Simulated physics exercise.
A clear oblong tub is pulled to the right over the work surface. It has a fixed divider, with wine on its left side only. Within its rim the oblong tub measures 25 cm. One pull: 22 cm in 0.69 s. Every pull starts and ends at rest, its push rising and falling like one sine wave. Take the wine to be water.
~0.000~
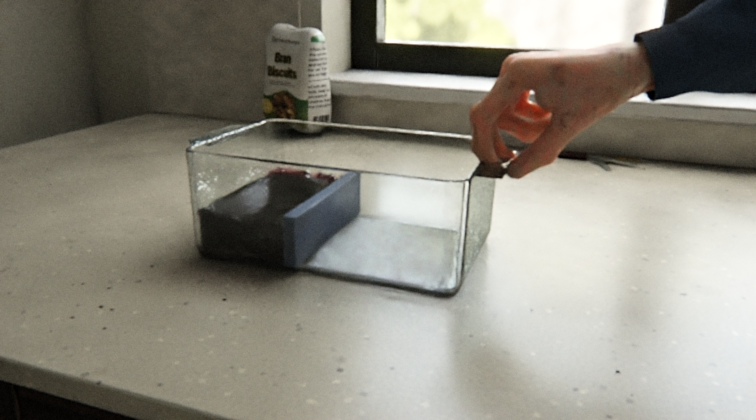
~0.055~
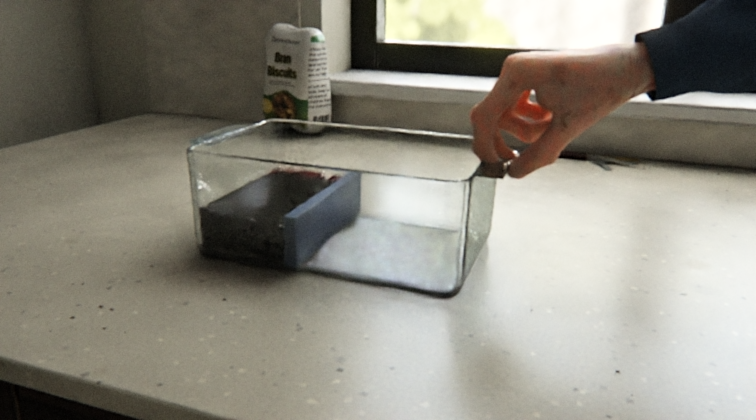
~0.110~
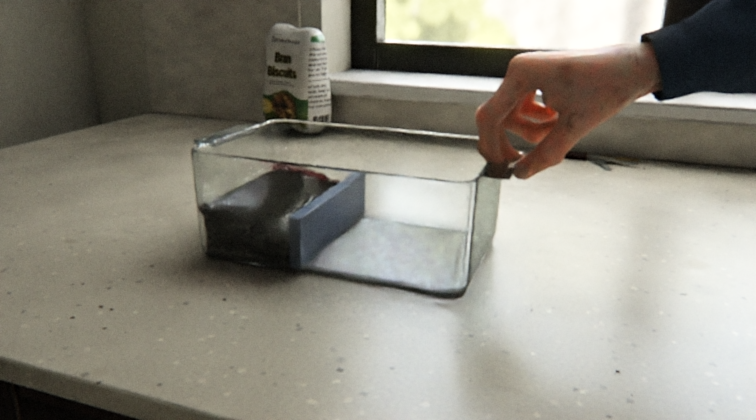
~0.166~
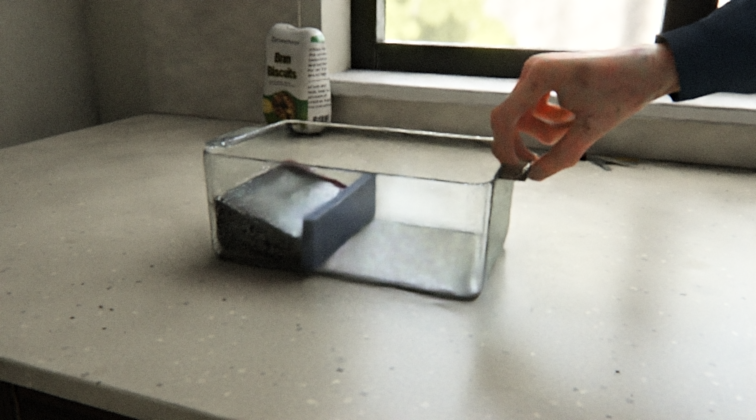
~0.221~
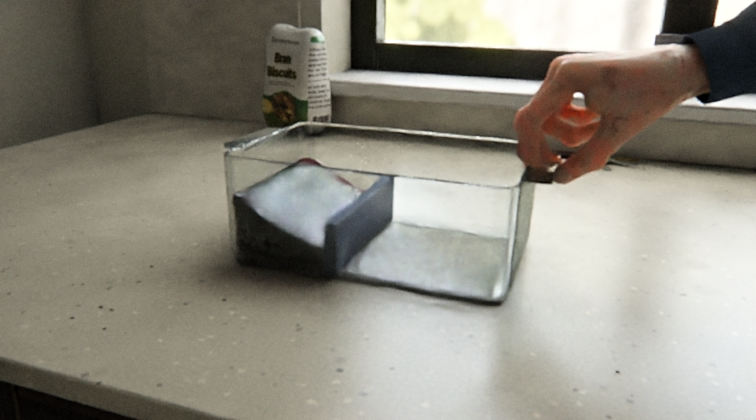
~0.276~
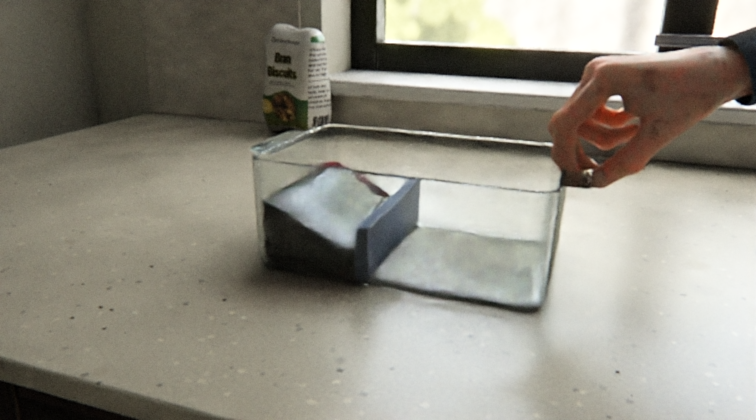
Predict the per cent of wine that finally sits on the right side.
My estimate is 13 per cent.
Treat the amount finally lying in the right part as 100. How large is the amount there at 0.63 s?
Roughly 90%.
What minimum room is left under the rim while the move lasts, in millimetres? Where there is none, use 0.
Gap to rim at peak: Around 35 mm.
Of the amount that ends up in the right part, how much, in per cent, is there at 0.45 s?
About 20 percent.
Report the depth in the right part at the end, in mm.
4 mm or so.
By 0.45 s it has gone 17 cm; 2 per cent is on the right side and 0 is out of the oblong tub.
By 0.63 s it has gone 22 cm; 11 per cent is on the right side and 0 is out of the oblong tub.
By 0.80 s it has gone 22 cm; 12 per cent is on the right side and 0 is out of the oblong tub.
By 0.98 s it has gone 22 cm; 12 per cent is on the right side and 0 is out of the oblong tub.
At rest 13 per cent is on the right side and 0 is out of the oblong tub.
